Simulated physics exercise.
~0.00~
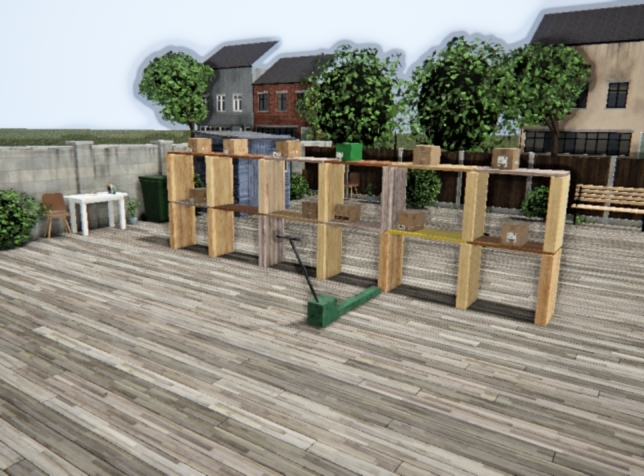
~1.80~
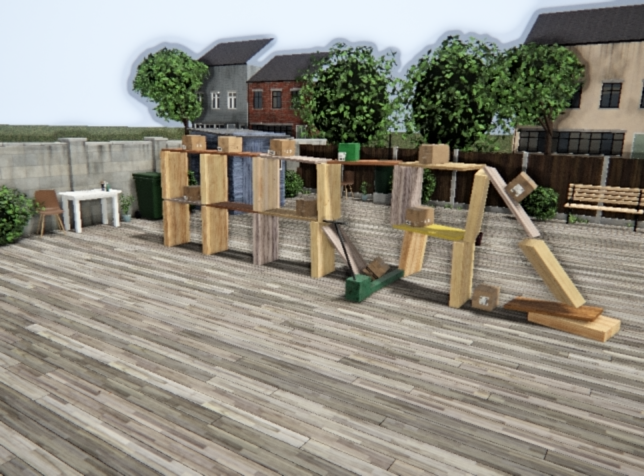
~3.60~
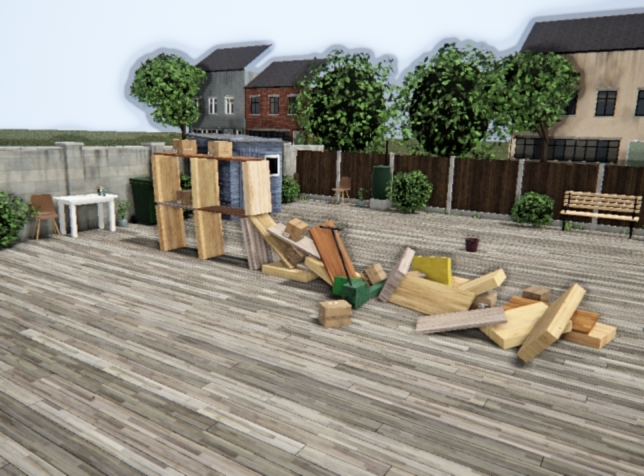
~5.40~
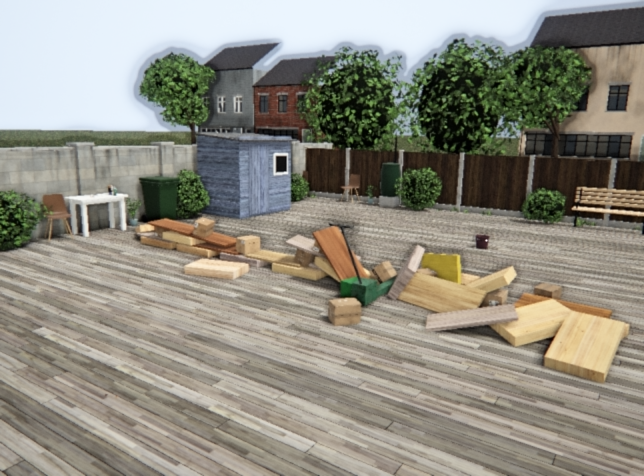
A low green jack pushes in at the foot of an upright in a two-tier shelf of wooden boards and slabs, seen from a slightly raised view across a plank-floored yard. Cartons sit on the shelf, one of them green, and a yellow board lies on the lower tier right of centre. The jack slides a little right, and the right end leans and drops. The collapse spreads leftward, bringing down the middle while the left bays still stand. Finally those fall too, leaving a long, low heap of unbroken pieces, the yellow board among them, before a blue shed.
